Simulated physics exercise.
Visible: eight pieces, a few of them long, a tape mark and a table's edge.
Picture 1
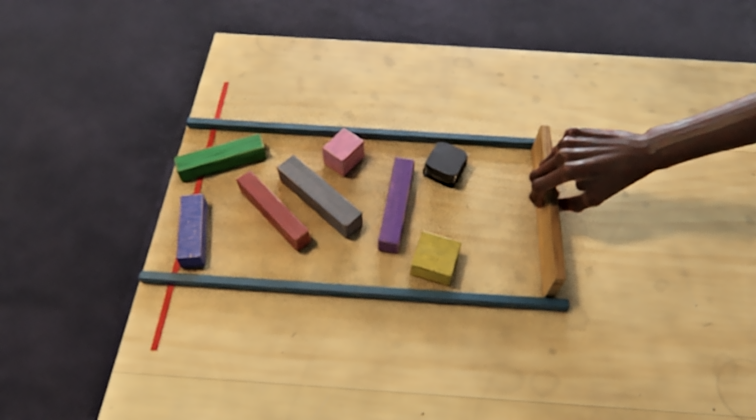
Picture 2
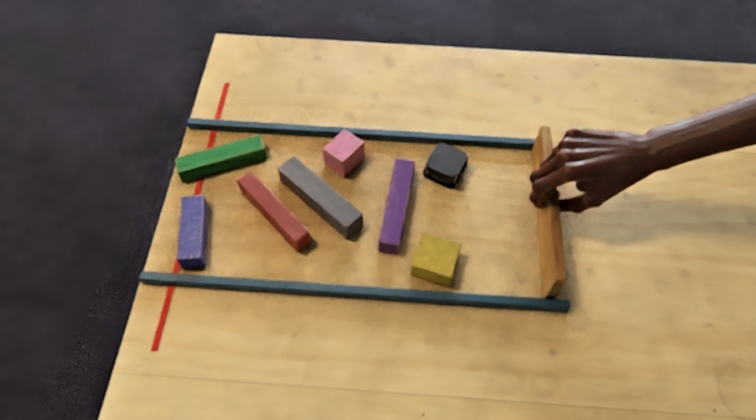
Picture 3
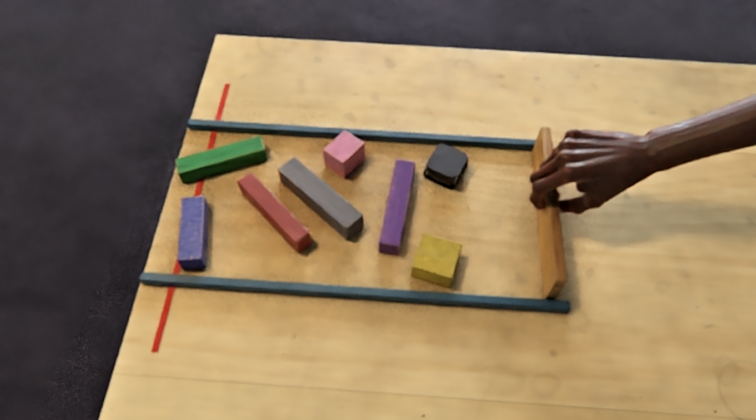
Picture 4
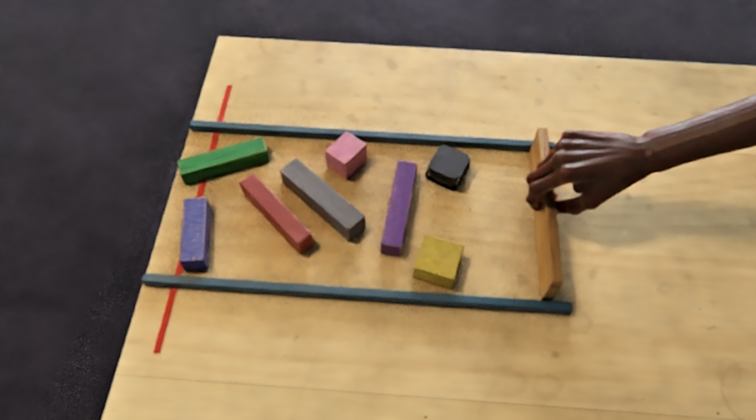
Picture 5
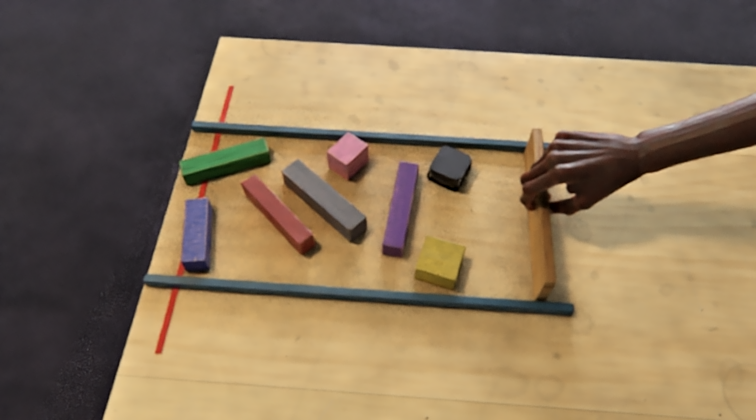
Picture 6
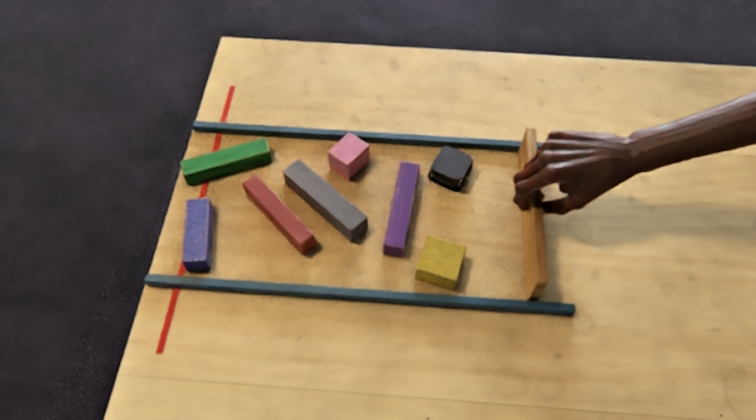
The video shows eight coloured blocks lying between two blue rails on a wooden table, near a strip of red tape. A hand holding a wooden board at the right slides it slightly left, while the blocks stay in place.
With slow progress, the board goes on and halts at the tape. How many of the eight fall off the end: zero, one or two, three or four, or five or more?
Dropped: Five or more.
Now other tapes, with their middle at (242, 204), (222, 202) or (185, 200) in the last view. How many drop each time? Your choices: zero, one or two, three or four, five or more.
In order of the places: 3 or 4; three or four; five or over.
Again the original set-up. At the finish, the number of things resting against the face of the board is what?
In total, 2.
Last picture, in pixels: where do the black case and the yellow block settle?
The black case ends up near (194, 158), and the yellow block near (163, 248).
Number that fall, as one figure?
The number that fall is 6.
A little later, none off yet; blue bar at rest near (198, 234); green stick at rest near (227, 161); red bar at rest near (279, 214).
Next, none off yet; blue bar at rest near (198, 234); green stick at rest near (223, 155); red bar shifted a little near (237, 223).
Later still, two off so far; blue bar dropping near (144, 272); green stick dropping near (169, 198); red bar tilted a little near (148, 221).
When it is over, the number that fall off is five or more; down, purple bar, pink block, grey bar, red bar, green stick and blue bar.
